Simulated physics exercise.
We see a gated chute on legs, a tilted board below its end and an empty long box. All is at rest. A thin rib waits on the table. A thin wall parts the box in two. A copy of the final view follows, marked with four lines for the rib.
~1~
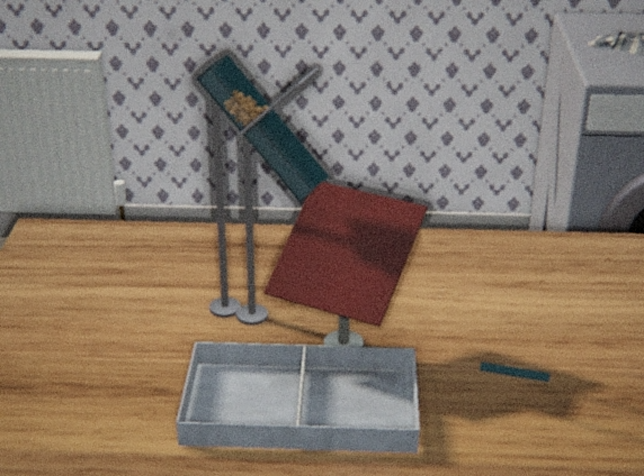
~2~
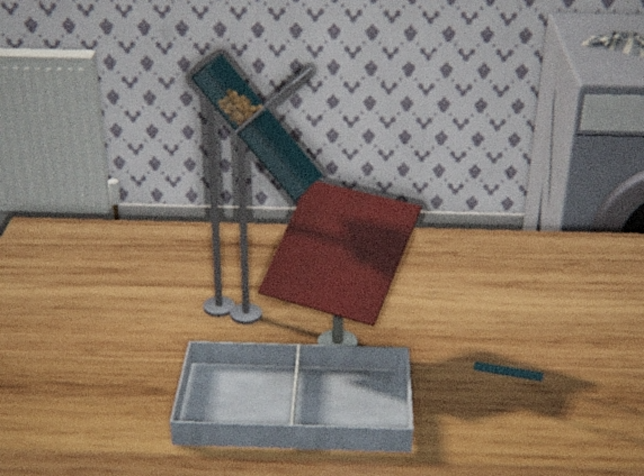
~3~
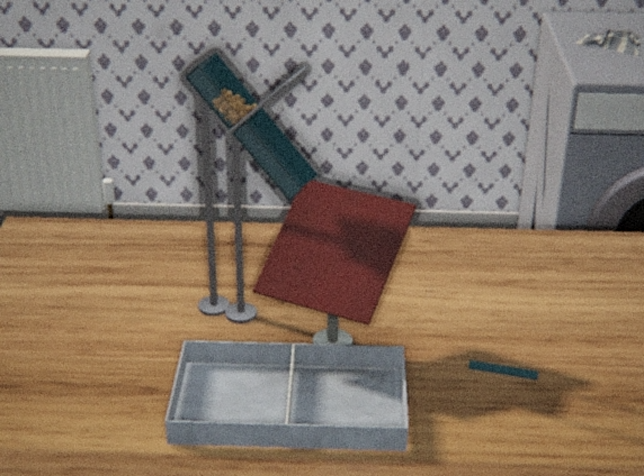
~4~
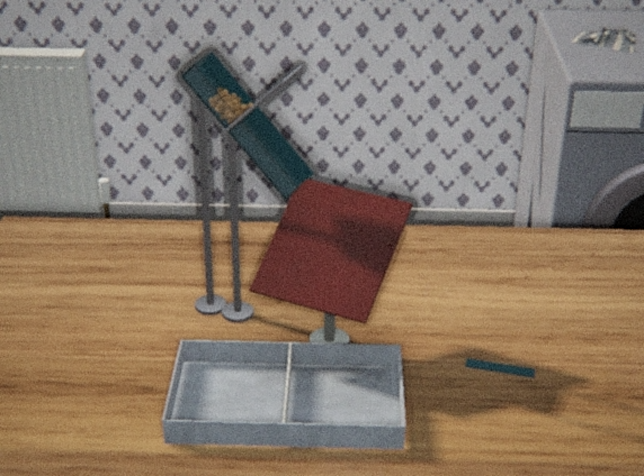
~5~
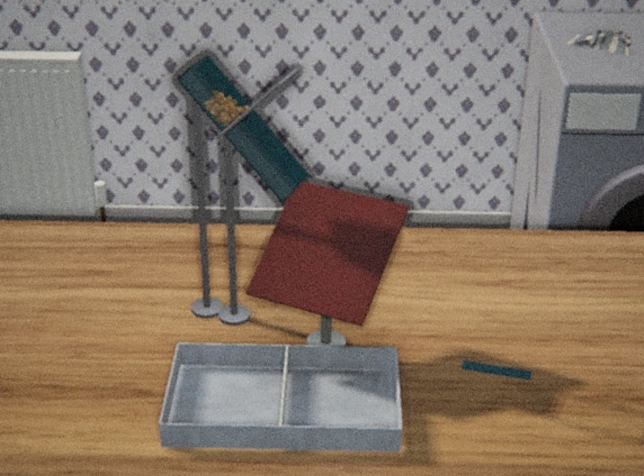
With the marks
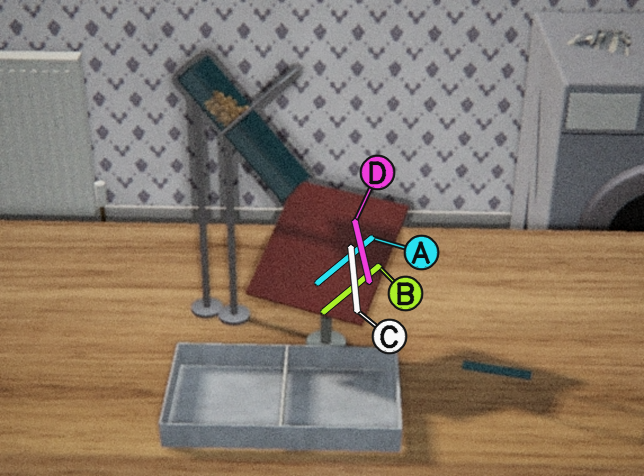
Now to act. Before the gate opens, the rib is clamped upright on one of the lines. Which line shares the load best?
B beats the others.
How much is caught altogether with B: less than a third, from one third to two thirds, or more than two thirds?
More than two thirds.
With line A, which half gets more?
The left half.
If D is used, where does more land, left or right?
The right half.
On the marked copy, line A from (371, 238) to (317, 282); line B from (378, 266) to (323, 311); line C from (350, 247) to (357, 310); line D from (355, 221) to (369, 281).
If A is chosen, of what is caught, most in the left half, a small part in the right.
If B is chosen, of what is caught, about two thirds in the left half, about a third in the right.
If C is chosen, of what is caught, a small part in the left half, nearly all in the right.
If D is chosen, of what is caught, a stray few in the left half, nearly all in the right.
